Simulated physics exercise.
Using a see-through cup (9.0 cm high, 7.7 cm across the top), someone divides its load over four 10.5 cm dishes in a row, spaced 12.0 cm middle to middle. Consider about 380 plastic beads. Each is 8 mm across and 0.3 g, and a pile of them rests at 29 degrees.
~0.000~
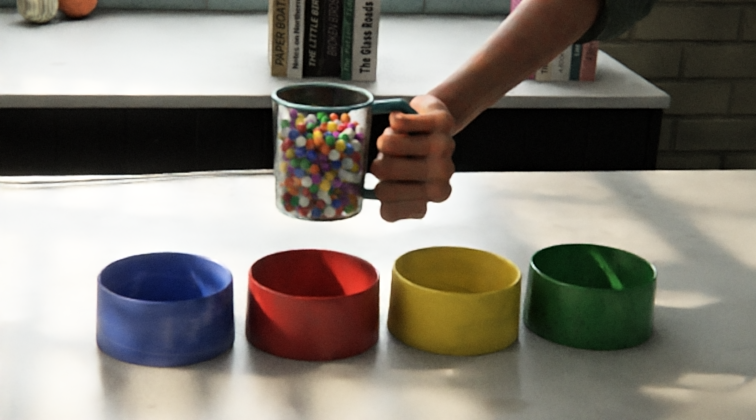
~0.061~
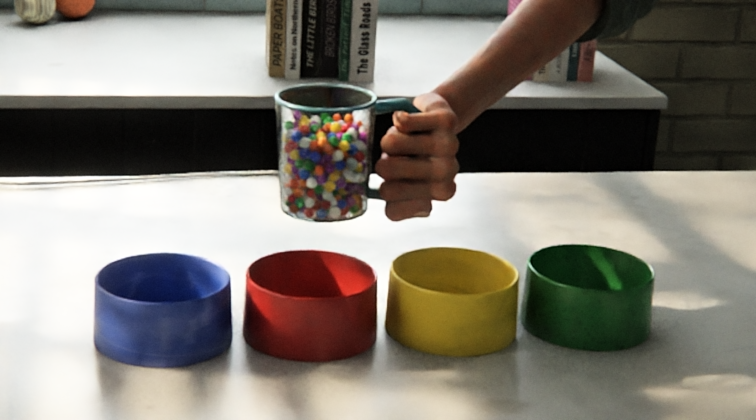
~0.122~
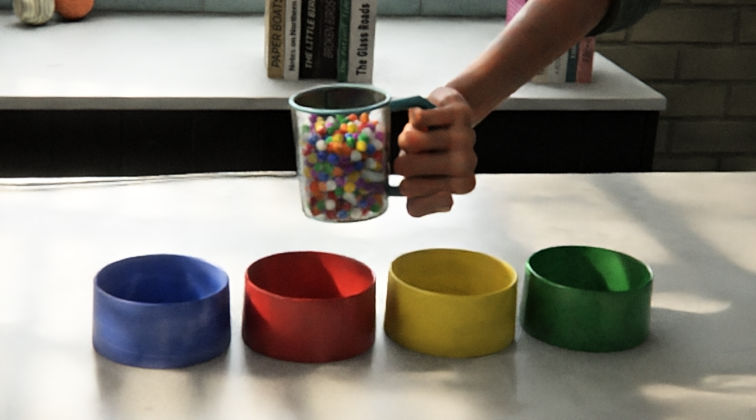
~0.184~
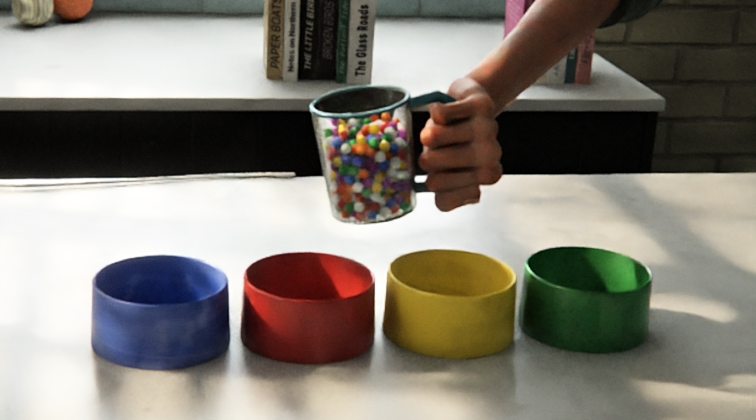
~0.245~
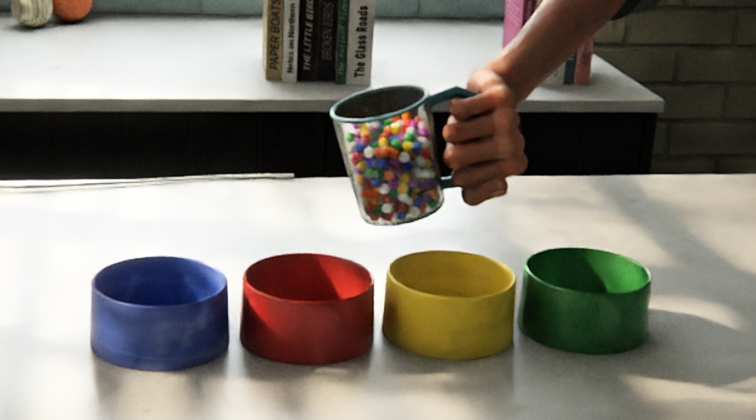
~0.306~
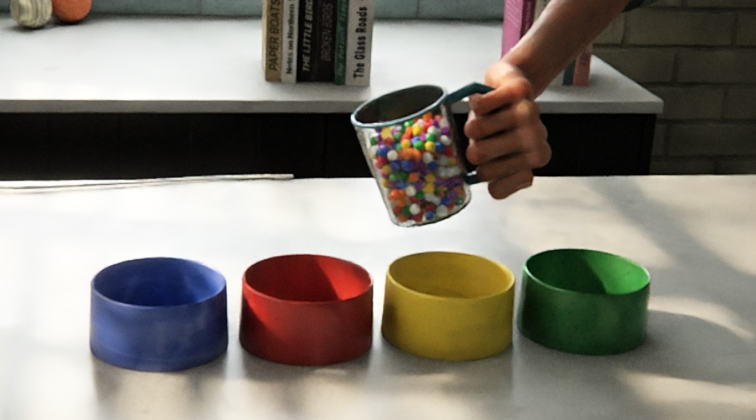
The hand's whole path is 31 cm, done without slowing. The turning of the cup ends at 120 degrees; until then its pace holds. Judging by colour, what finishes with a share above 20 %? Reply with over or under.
Red under, blue under, green over, yellow under, counter under.
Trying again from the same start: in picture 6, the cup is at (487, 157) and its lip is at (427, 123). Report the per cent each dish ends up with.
Red 0, blue 0, green 100, yellow 0.
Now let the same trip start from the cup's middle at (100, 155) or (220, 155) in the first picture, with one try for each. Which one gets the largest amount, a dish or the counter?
The winner: Yellow; yellow.
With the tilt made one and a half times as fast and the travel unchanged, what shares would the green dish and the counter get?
Green 100; counter 0.
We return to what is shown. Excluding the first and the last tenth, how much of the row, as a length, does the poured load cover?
6 cm, roughly.
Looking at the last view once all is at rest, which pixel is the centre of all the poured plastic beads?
Centre at rest, approx.: (580, 303) px.
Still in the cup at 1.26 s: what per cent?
My estimate is about 95 per cent.
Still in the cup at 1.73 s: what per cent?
Around 5 in a hundred.
Then, at 0.88 s, tilt 68 degrees; cup holds 100 %.
After 1.26 s, tilt 99 degrees; cup holds 95 %.
Then, at 1.73 s, tilt 120 degrees; cup holds 5 %, green 90 %.
At rest (2.4 s), red 0 %, blue 0 %, green 100 %, yellow 0 %, counter 0 %.
